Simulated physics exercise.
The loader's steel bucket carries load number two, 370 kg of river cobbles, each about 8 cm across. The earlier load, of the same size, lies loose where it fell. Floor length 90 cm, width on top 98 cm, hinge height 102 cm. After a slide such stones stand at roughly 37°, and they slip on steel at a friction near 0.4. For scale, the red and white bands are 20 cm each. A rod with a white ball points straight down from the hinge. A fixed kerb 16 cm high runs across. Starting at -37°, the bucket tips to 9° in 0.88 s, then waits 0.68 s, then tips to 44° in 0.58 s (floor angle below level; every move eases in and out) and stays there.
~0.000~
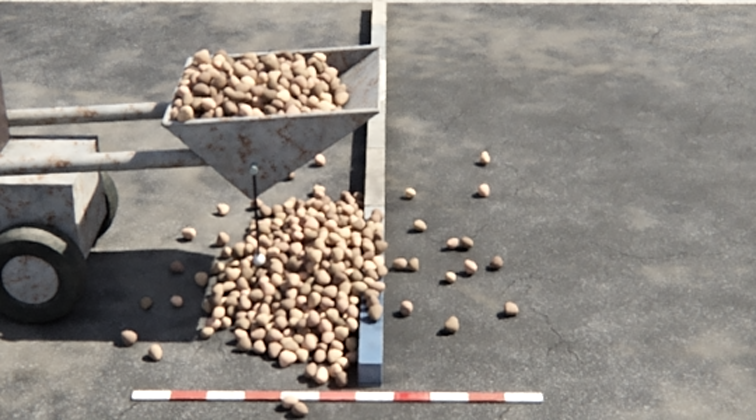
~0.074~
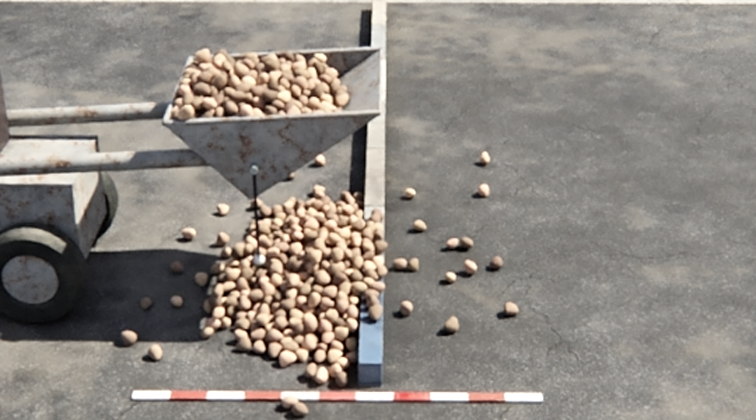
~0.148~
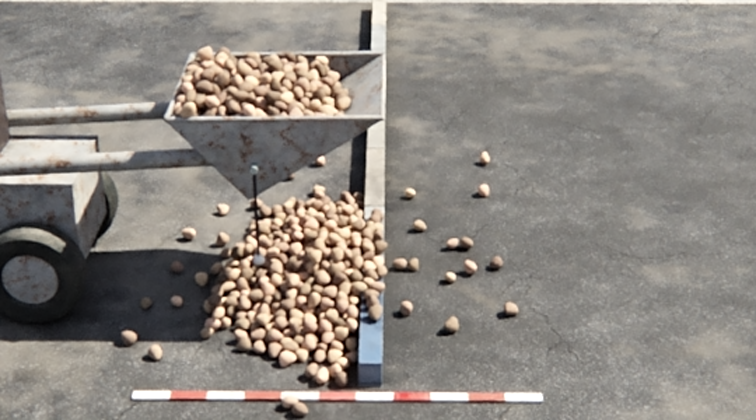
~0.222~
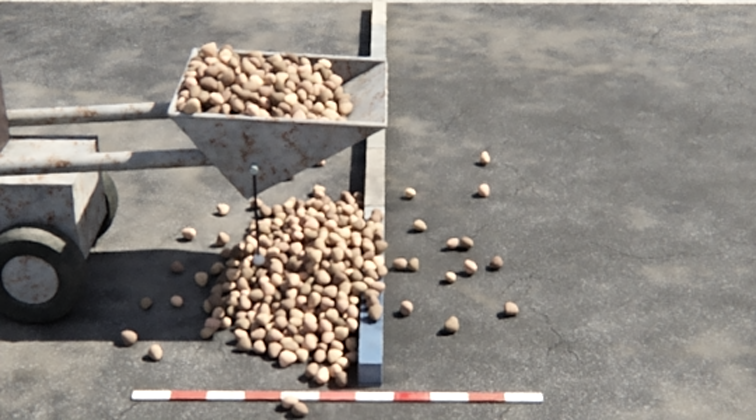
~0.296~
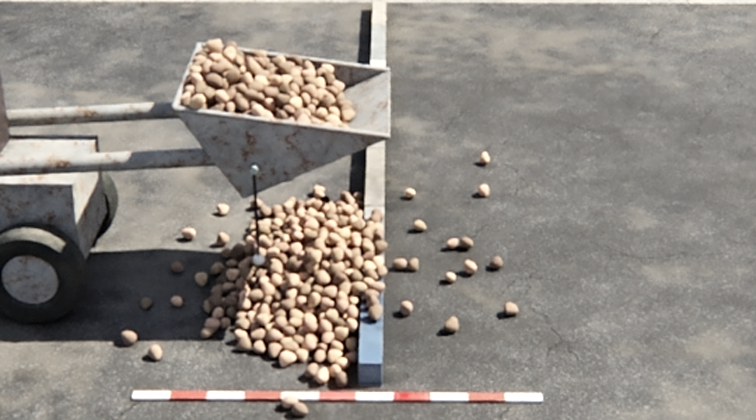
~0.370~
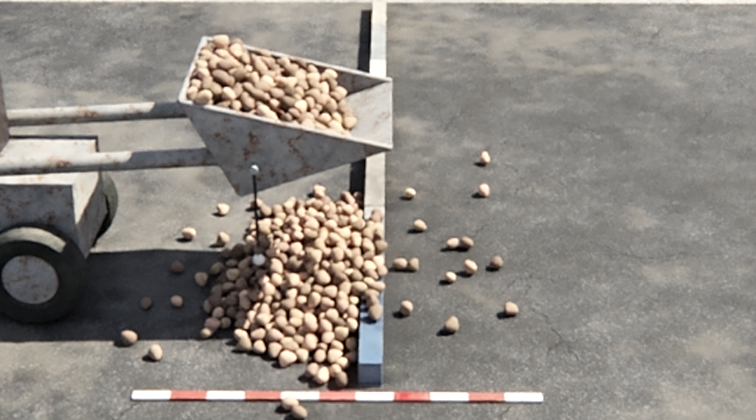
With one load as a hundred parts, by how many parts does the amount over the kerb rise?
Some 77 per cent is added.
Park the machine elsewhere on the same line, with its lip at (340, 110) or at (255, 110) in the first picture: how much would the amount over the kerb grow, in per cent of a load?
First some 50, then 5 per cent.
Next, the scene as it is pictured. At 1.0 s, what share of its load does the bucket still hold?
It holds some 100 per cent.
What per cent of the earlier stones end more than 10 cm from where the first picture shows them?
About 0 per cent.
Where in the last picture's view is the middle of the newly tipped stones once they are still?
Near (417, 265).
After 0.7 s the floor is at 2°; in per cent of one load, 100 in the bucket, 98 on this side of the kerb, 3 over the kerb; the foremost stones are at (477, 241).
After 1.0 s the floor is at 9°; in per cent of one load, 99 in the bucket, 99 on this side of the kerb, 3 over the kerb; the foremost stones are at (477, 241).
After 2.6 s the floor is at 44°; in per cent of one load, 10 in the bucket, 122 on this side of the kerb, 69 over the kerb; the foremost stones are at (601, 288).
After 5.1 s the floor is at 44°; in per cent of one load, 0 in the bucket, 120 on this side of the kerb, 80 over the kerb; the foremost stones are at (631, 311). Net gain over the kerb, 77.
